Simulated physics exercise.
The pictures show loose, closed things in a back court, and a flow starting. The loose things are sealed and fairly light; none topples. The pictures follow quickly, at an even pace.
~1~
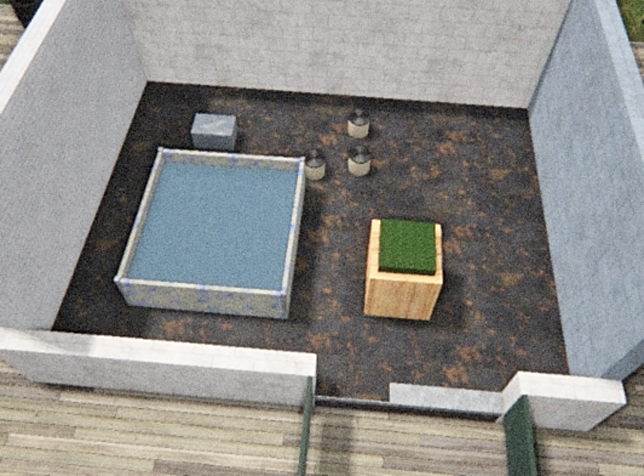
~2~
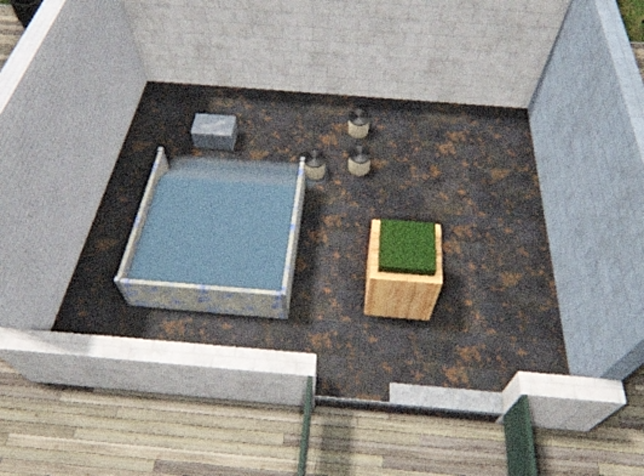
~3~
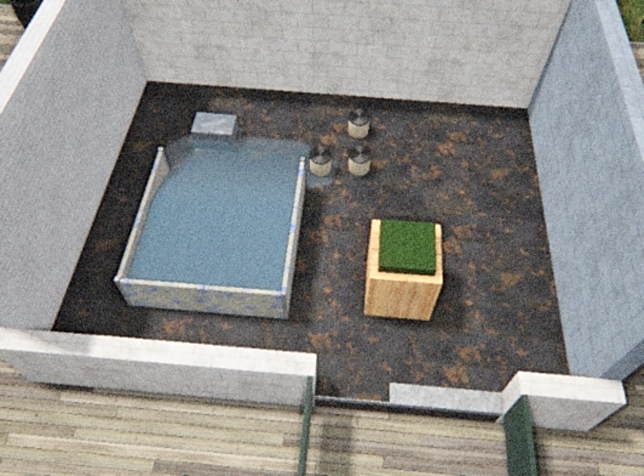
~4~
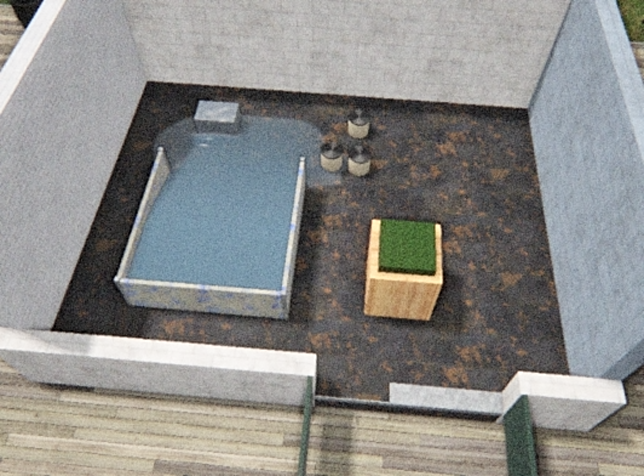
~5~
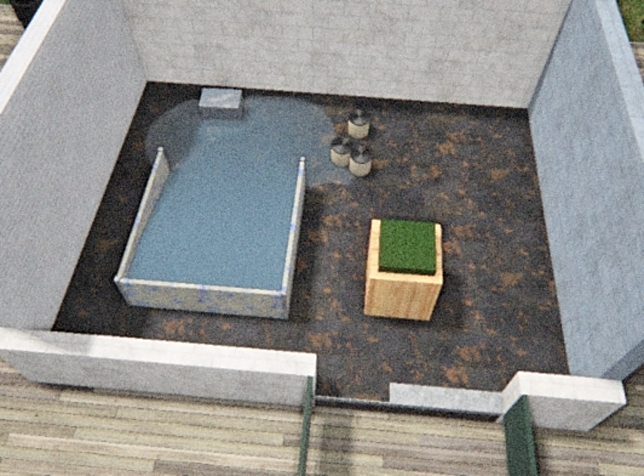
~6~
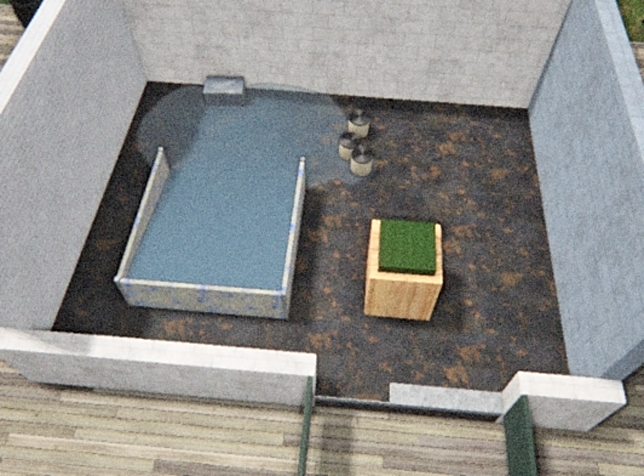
The video shows water spreading from the open far side of a low-walled tank in a walled court, then nudging a small round container rightward and pushing a grey box backward, while the wooden block with a green top stays still.
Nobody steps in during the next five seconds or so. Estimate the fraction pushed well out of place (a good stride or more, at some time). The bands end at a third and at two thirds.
That comes to two thirds or above.
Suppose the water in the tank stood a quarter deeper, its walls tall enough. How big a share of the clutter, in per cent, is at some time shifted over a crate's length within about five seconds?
Near 80 in a hundred.
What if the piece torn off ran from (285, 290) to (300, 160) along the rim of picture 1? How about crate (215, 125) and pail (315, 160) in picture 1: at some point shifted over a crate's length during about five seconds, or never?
In that order: Short of that, not that far.
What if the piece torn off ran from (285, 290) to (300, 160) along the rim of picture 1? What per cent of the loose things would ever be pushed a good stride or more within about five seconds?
About 60 per cent.
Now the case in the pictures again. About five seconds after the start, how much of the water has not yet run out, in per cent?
Some 100 per cent.
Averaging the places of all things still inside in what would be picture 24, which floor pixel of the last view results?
Near (390, 188).
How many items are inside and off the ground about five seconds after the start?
3 of them.
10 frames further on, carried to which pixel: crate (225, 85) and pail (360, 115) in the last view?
Near (174, 62) and (478, 105).
A moment on, 2 of 5 are well off their spots; 1 afloat.
Next, 3 of 5 are well off their spots; 2 afloat.
Later, 3 of 5 are well off their spots; 3 afloat.
In the end, 4 of 5 are well off their spots, and 4 have been at some point; 3 afloat.
